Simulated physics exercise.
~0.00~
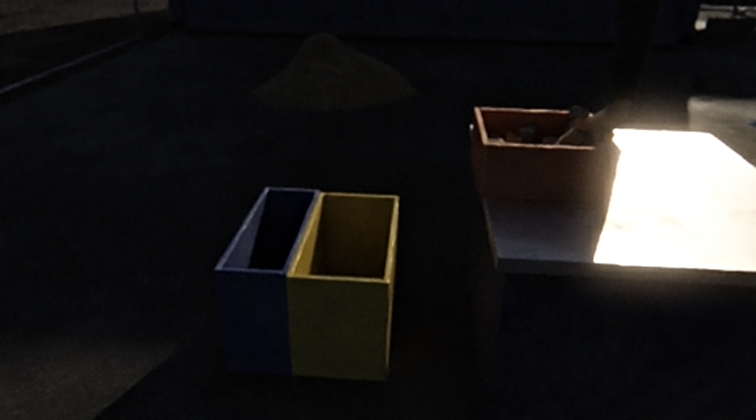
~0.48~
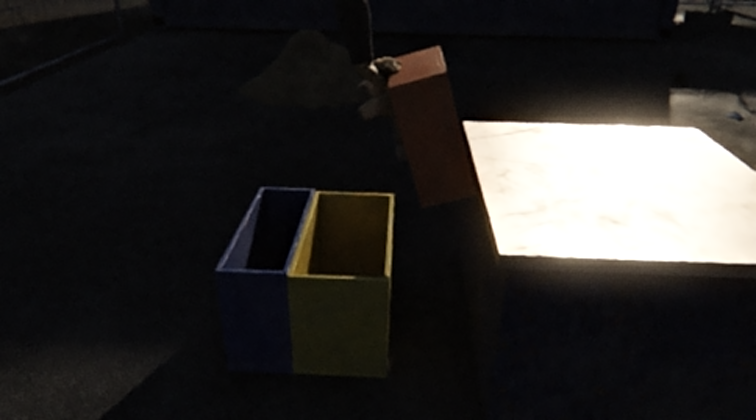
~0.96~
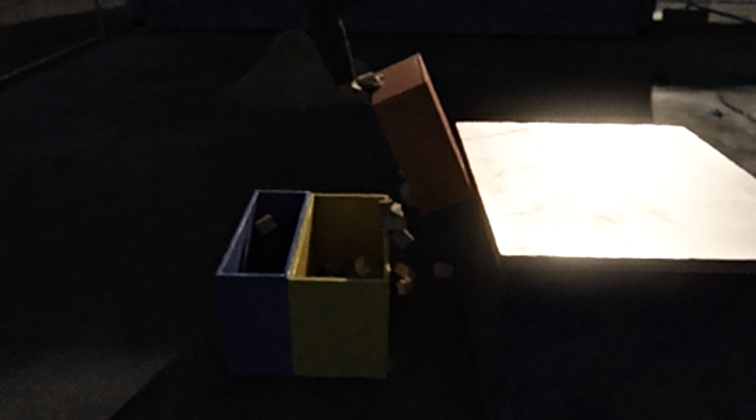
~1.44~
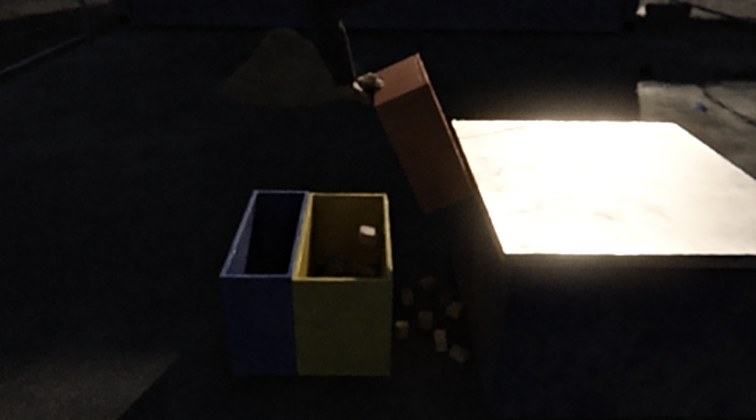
An orange crate of small blocks sits at the left edge of a brightly lit bench on the right of a dark yard, seen from slightly above, with a pale mound behind. Below and to the left stand an open yellow tub and, beyond it, an open blue bin. A dim, arm-like shape at the crate tips it leftward over the edge until it is past upright. Blocks tumble out, most dropping toward the yellow tub and some reaching the blue bin. The crate stays tilted, and several blocks end scattered on the ground between the yellow tub and the bench.
